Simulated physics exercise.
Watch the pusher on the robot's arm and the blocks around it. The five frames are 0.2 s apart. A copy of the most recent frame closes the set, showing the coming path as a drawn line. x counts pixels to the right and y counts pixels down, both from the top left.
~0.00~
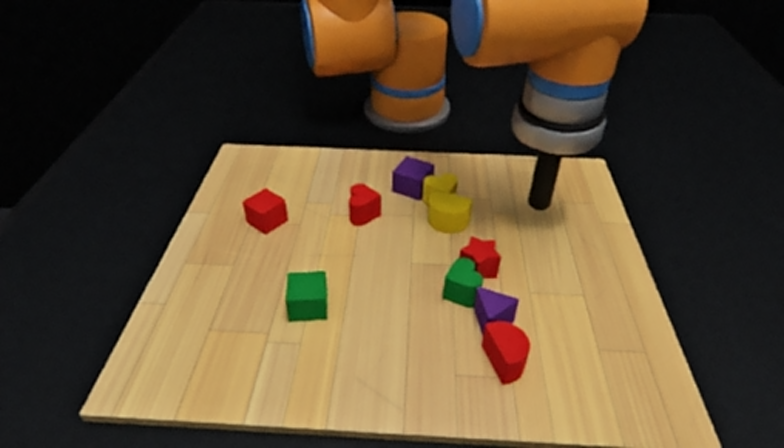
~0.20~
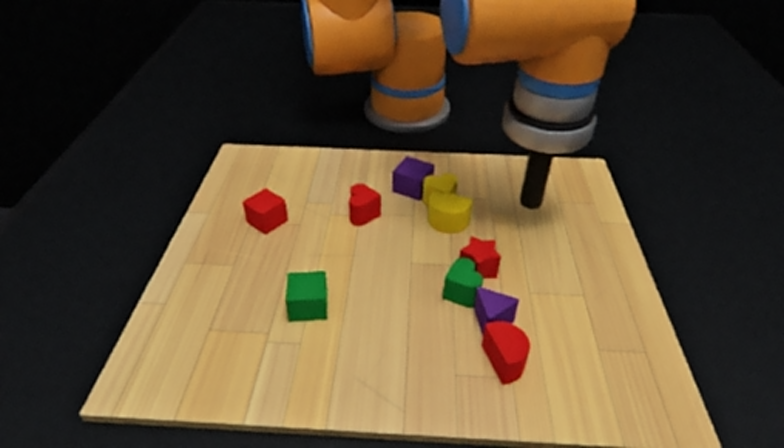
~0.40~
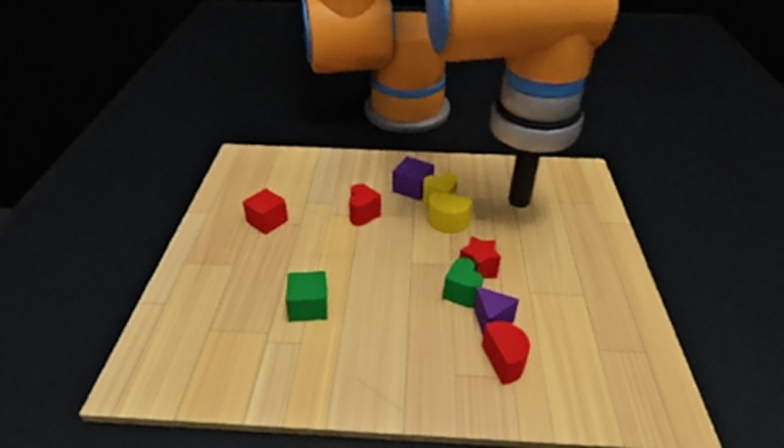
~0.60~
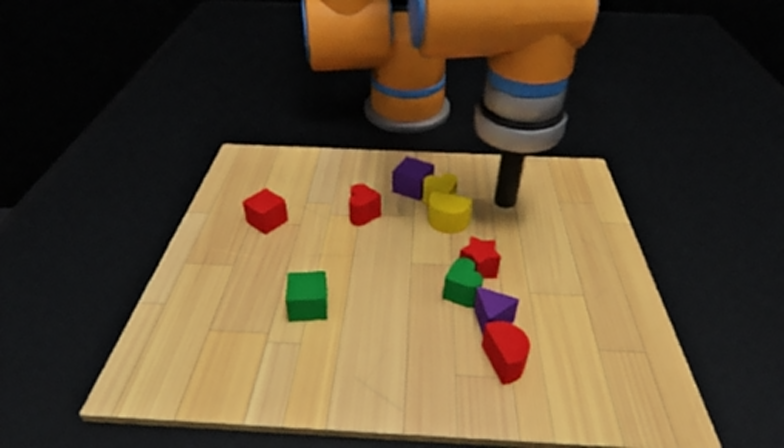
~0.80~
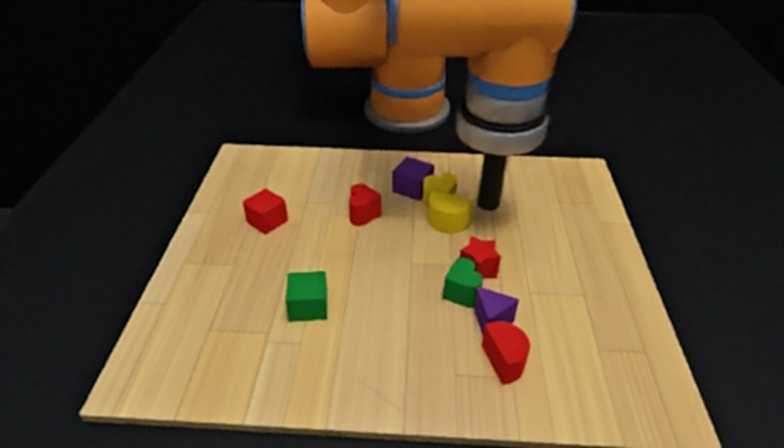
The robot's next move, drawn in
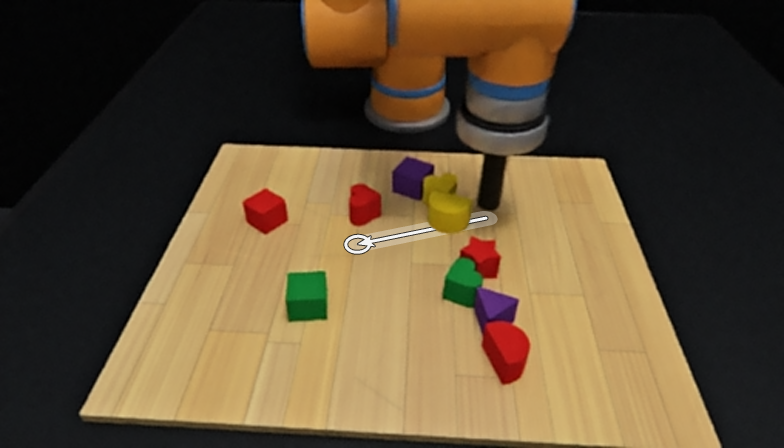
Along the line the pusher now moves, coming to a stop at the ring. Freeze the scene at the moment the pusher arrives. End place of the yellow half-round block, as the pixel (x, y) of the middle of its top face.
Its top middle: (344, 209).
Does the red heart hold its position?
I expect not.
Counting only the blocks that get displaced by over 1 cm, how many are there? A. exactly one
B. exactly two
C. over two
B - exactly two.
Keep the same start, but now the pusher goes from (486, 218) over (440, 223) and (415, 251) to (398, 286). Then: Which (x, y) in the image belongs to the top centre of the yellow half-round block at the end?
Most likely (383, 217).
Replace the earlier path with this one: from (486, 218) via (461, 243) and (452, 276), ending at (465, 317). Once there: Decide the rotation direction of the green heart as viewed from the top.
It goes round the way clock hands do.
Drawn move, straight from (486, 218) to (358, 244).
On the path given first. One third of the way, pusher (444, 214); yellow half-round block (409, 207).
Two thirds of the way, pusher (402, 222); red heart (350, 190); yellow half-round block (370, 207), turned 45° clockwise.
At the end, pusher (357, 231); red heart (346, 186); yellow heart still; yellow half-round block (344, 209), turned 115° clockwise.
